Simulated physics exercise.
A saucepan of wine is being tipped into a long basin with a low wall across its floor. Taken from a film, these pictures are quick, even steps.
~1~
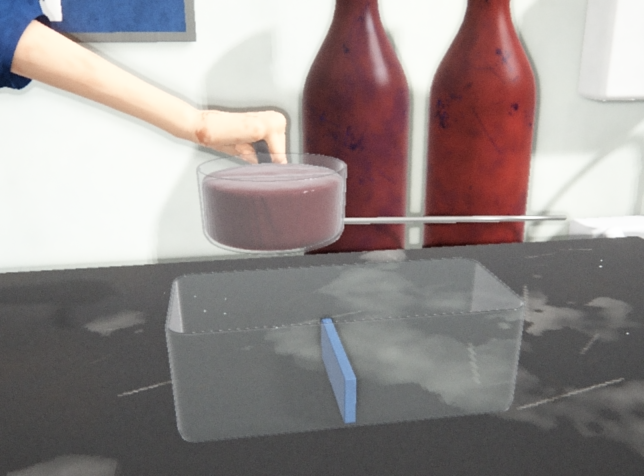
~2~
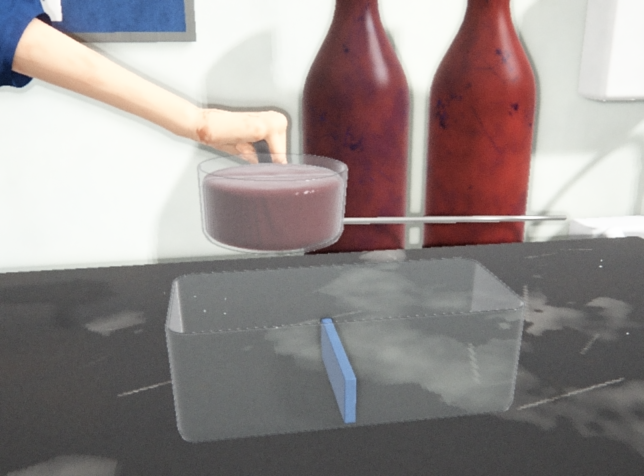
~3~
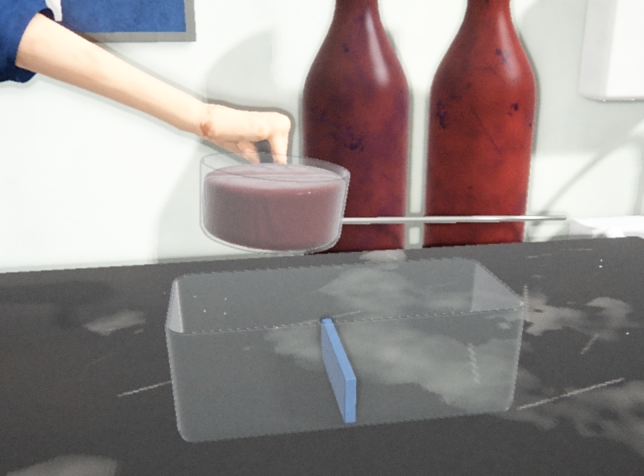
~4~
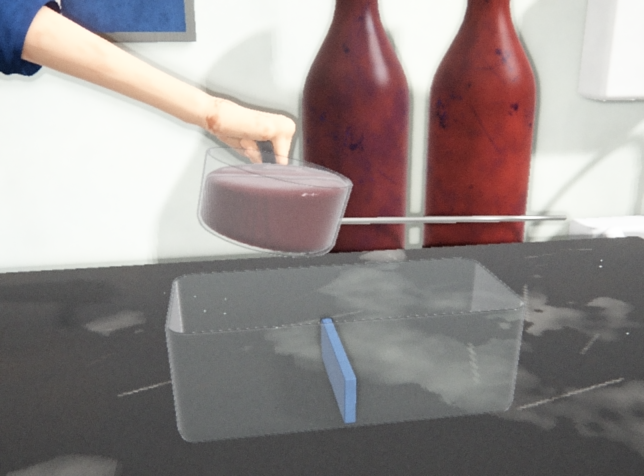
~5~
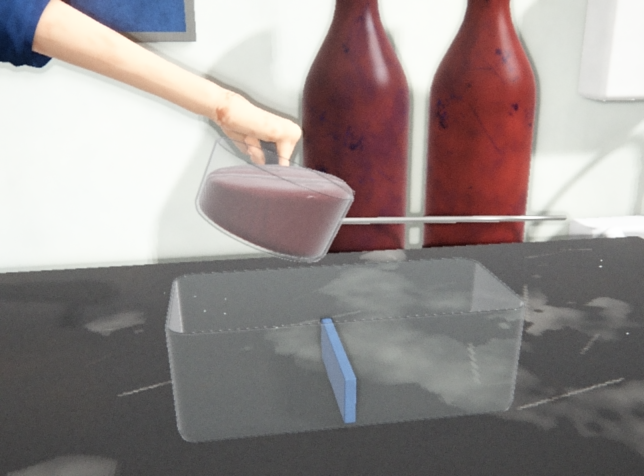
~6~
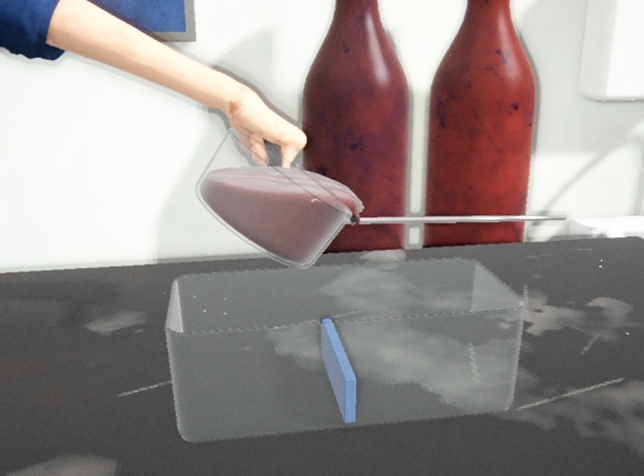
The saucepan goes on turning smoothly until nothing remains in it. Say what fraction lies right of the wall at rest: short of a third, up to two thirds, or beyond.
The share right of the wall ends up beyond two thirds.
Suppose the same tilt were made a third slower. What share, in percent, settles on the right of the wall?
It works out near 85 %.
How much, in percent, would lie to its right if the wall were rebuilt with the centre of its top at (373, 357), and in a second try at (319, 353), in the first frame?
It would come to roughly 45 per cent the first time and roughly 90 per cent the second.
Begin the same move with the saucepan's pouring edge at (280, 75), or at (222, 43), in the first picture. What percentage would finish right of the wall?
In order, some 55 and 10 percent.
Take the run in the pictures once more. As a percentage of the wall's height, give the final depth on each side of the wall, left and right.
On the left 10 %, on the right 60 %.
A moment on, the saucepan is tipped right over and 17 per cent is still to pour, 0 is left of the wall and 58 right of it.
Next, the saucepan is tipped right over and 2 per cent is still to pour, 13 is left of the wall and 80 right of it.
Then the saucepan is tipped right over and 0 per cent is still to pour, 17 is left of the wall and 81 right of it.
Later the saucepan is tipped right over and 0 per cent is still to pour, 18 is left of the wall and 81 right of it.
At rest 18 per cent lies left of the wall, 82 right of it and 1 outside.
